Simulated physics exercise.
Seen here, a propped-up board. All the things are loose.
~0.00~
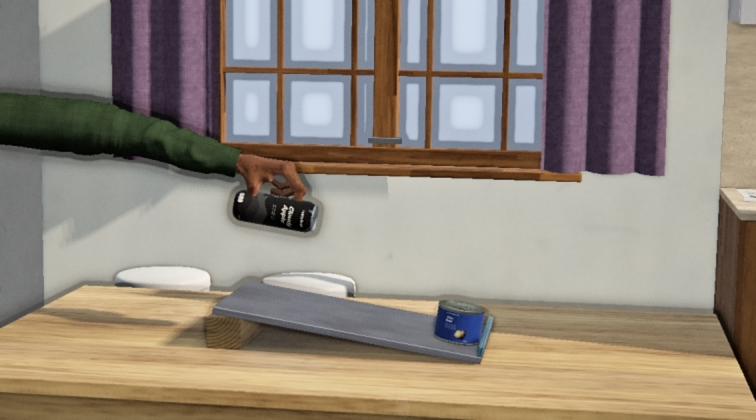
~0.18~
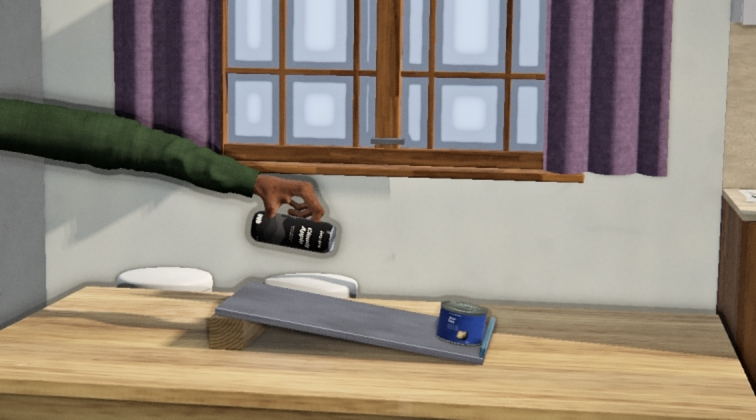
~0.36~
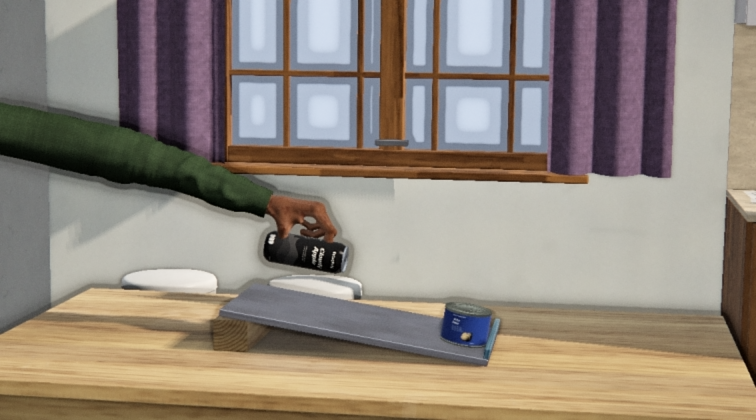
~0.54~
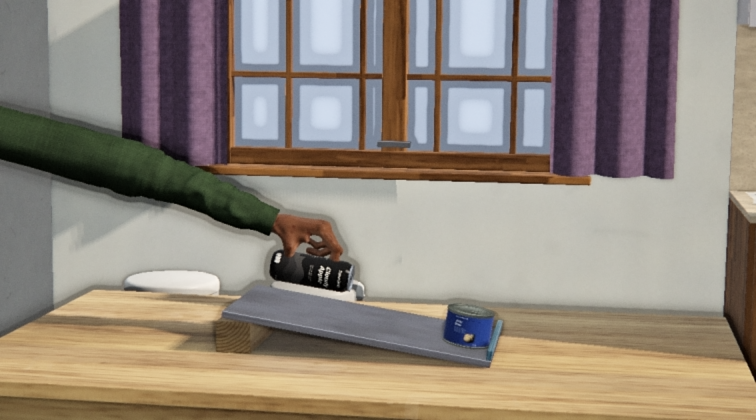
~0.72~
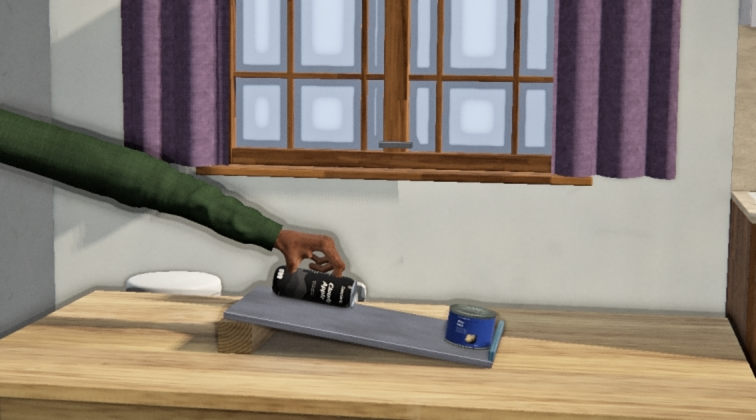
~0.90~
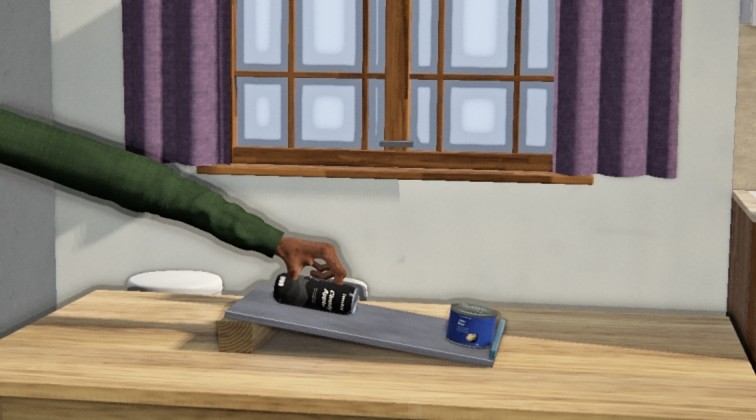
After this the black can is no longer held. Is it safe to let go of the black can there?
It stays where it is put.
Around 1.10 s, nothing moves.
Around 1.30 s, black can resting near (316, 294).
Finally (1.9 s), both still in place. Final places as the last picture's camera would see them, black can near (316, 294). The black can keeps its place.
